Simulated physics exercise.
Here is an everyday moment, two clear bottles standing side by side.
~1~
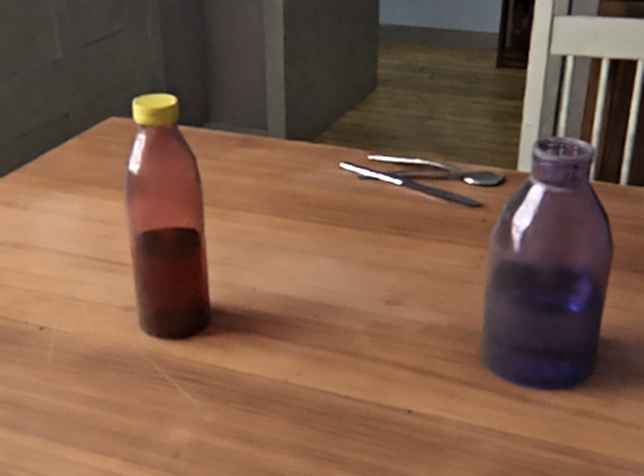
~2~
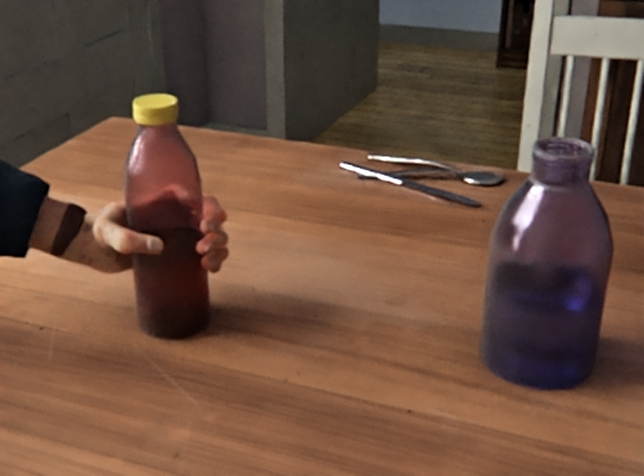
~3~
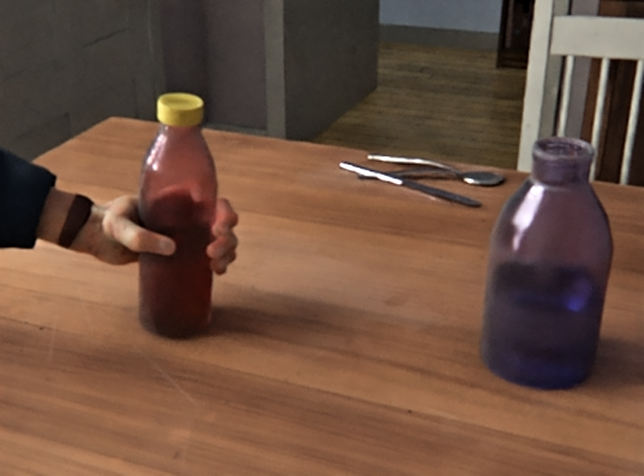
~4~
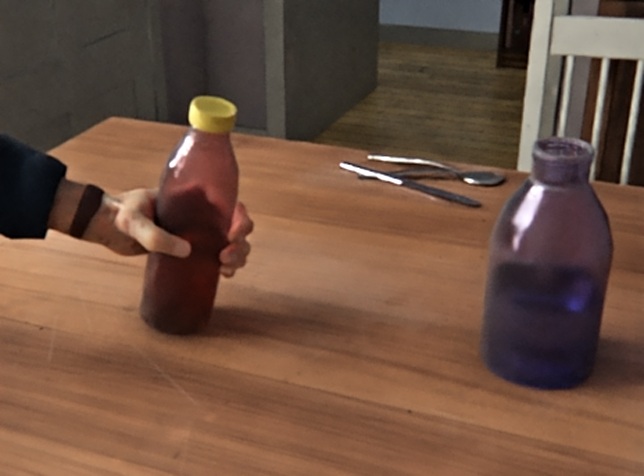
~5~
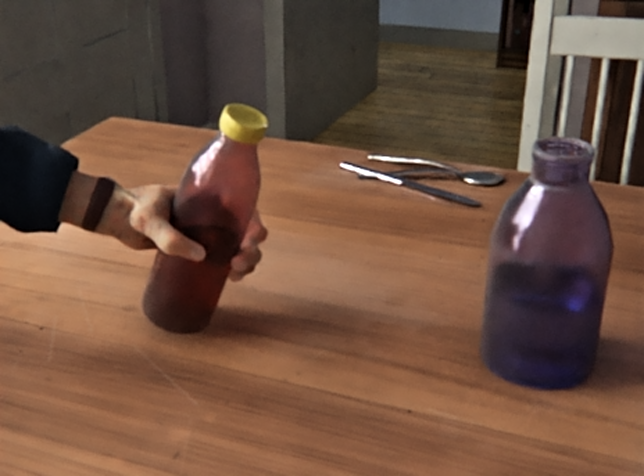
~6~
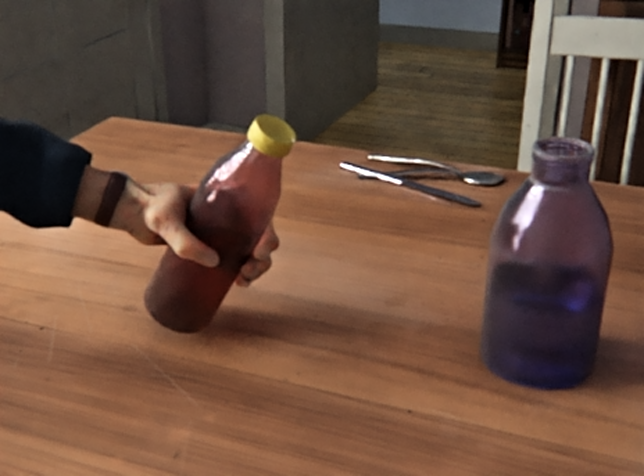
In the video, a hand reaches in from the left, grips a capped bottle of dark red liquid on a wooden table, and tilts it to the right, while an open bottle of purple liquid stands still.
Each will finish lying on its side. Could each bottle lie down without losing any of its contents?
Left bottle: Yes; right bottle: No.
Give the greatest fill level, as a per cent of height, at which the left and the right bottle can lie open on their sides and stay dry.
Fill limits, in order: Roughly 22 % and 18 %.
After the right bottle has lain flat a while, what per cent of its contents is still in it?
Around 55 percent.
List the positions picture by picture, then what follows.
In the first picture, both stand upright; left bottle (166, 216) about a third full, capped; right bottle (549, 254) about a third full, open.
In the second picture, a hand takes the left bottle; left bottle about a third full, surface at (168, 241); right bottle about a third full, surface at (545, 283).
In the third picture, the left bottle tips; left bottle (177, 215) about a third full; right bottle (549, 254) about a third full.
In the fourth picture, the left bottle tips; left bottle about a third full, surface at (189, 239); right bottle about a third full, surface at (545, 283).
In the fifth picture, the left bottle tips; left bottle (209, 219) tipped 20°; right bottle (549, 254) about a third full.
In the sixth picture, the left bottle tips; left bottle (224, 223) tipped 30°, capped; right bottle about a third full, surface at (545, 283), open.
Shortly, the left bottle is nearly down; left bottle, no leak.
Then, the left bottle lies flat; left bottle, no leak.
At the finish, both lie flat; left bottle, no leak; right bottle, it leaks.
